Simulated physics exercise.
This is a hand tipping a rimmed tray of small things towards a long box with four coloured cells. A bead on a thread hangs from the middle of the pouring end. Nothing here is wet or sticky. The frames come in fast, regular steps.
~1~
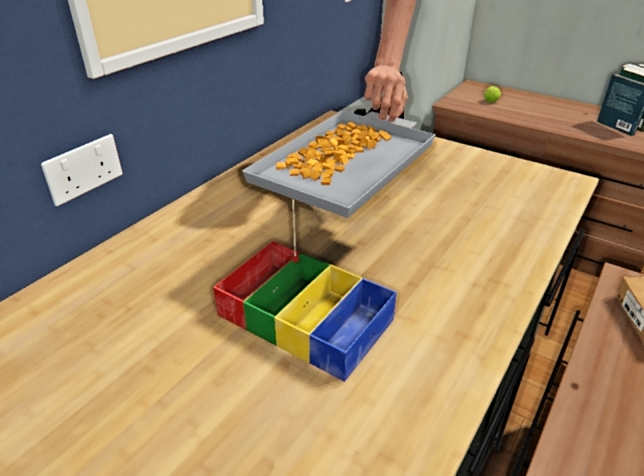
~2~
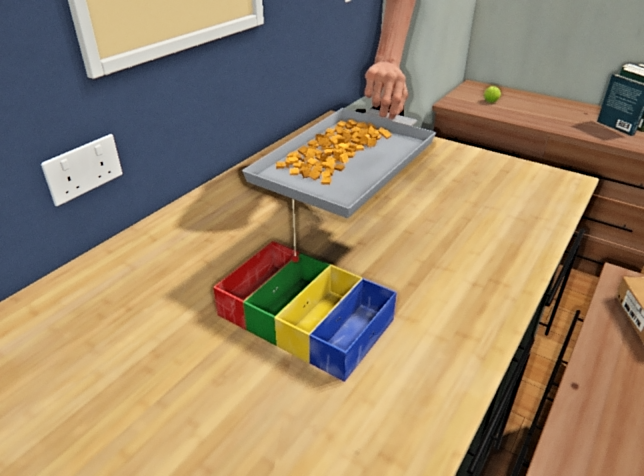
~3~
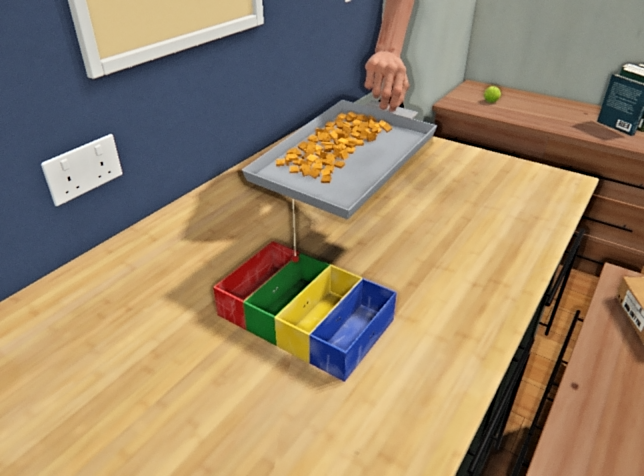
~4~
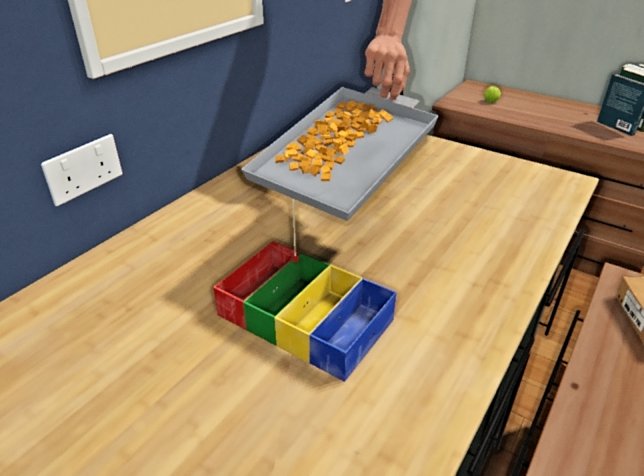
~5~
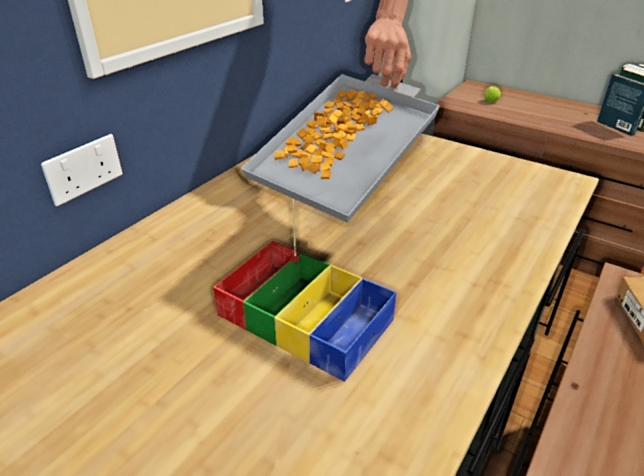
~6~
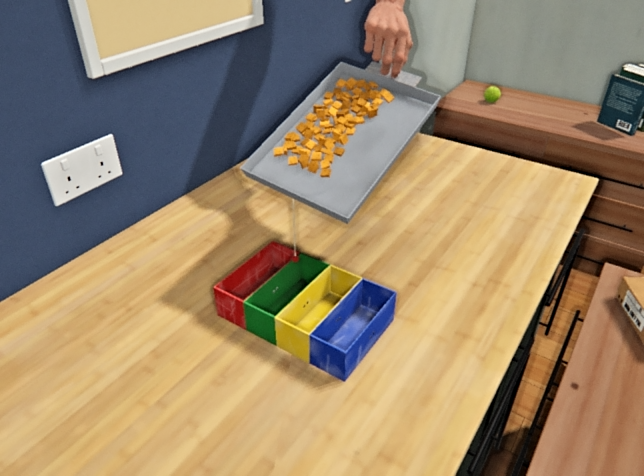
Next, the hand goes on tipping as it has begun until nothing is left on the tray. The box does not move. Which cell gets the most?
Fullest: The yellow cell.
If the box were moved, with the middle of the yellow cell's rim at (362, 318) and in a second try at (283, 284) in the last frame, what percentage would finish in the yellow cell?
Near 10 % and 20 %.
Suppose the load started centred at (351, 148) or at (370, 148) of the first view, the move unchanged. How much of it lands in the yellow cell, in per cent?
In turn 70 and 60 in a hundred.
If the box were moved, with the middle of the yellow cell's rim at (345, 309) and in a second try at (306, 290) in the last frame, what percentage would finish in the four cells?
In turn 100 and 90 in a hundred.
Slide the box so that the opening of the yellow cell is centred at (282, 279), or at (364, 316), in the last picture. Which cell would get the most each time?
First the blue one, then that green cell.
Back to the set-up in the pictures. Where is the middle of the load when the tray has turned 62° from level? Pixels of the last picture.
Around (321, 195).
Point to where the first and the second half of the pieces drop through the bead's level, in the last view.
Around (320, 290) and then (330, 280).
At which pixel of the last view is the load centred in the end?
At about (319, 322).
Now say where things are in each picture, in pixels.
The first frame shows corners of the pouring end (246, 170) and (348, 206), level; middle of the load (340, 149), small crackers; bead on its thread (295, 259); red cell (230, 306); green cell (260, 321); yellow cell (293, 337); blue cell (327, 355).
The second frame shows corners of the pouring end (246, 170) and (348, 206), level; middle of the load (340, 148).
The third frame shows corners of the pouring end (246, 169) and (348, 208), tipped barely, lowest at the right corner; middle of the load (340, 143).
The fourth frame shows corners of the pouring end (245, 168) and (347, 210), tipped a little, lowest at the right corner; middle of the load (340, 135).
The fifth frame shows corners of the pouring end (245, 168) and (347, 213), tipped clearly, lowest at the right corner; middle of the load (339, 128).
The sixth frame shows corners of the pouring end (244, 167) and (347, 215), tipped clearly, lowest at the right corner; middle of the load (339, 121); red cell (230, 306); green cell (260, 321); yellow cell (293, 337); blue cell (327, 355).
Just after the last frame, tray tipped steeply; almost all on the tray; just a few falling or outside the box.
A moment on, tray tipped right over; roughly a third on the tray; roughly a third in the yellow cell; about a tenth in the blue cell; about a tenth in the green cell; about a tenth falling or outside the box.
Further on, tray tipped past a quarter turn; roughly two thirds in the yellow cell; roughly a quarter in the green cell; about a tenth in the blue cell; just a few in the red cell; just a few falling or outside the box.
When it is over, tray tipped past a quarter turn; roughly two thirds in the yellow cell; roughly a quarter in the green cell; about a tenth in the blue cell; just a few in the red cell; just a few outside the box.
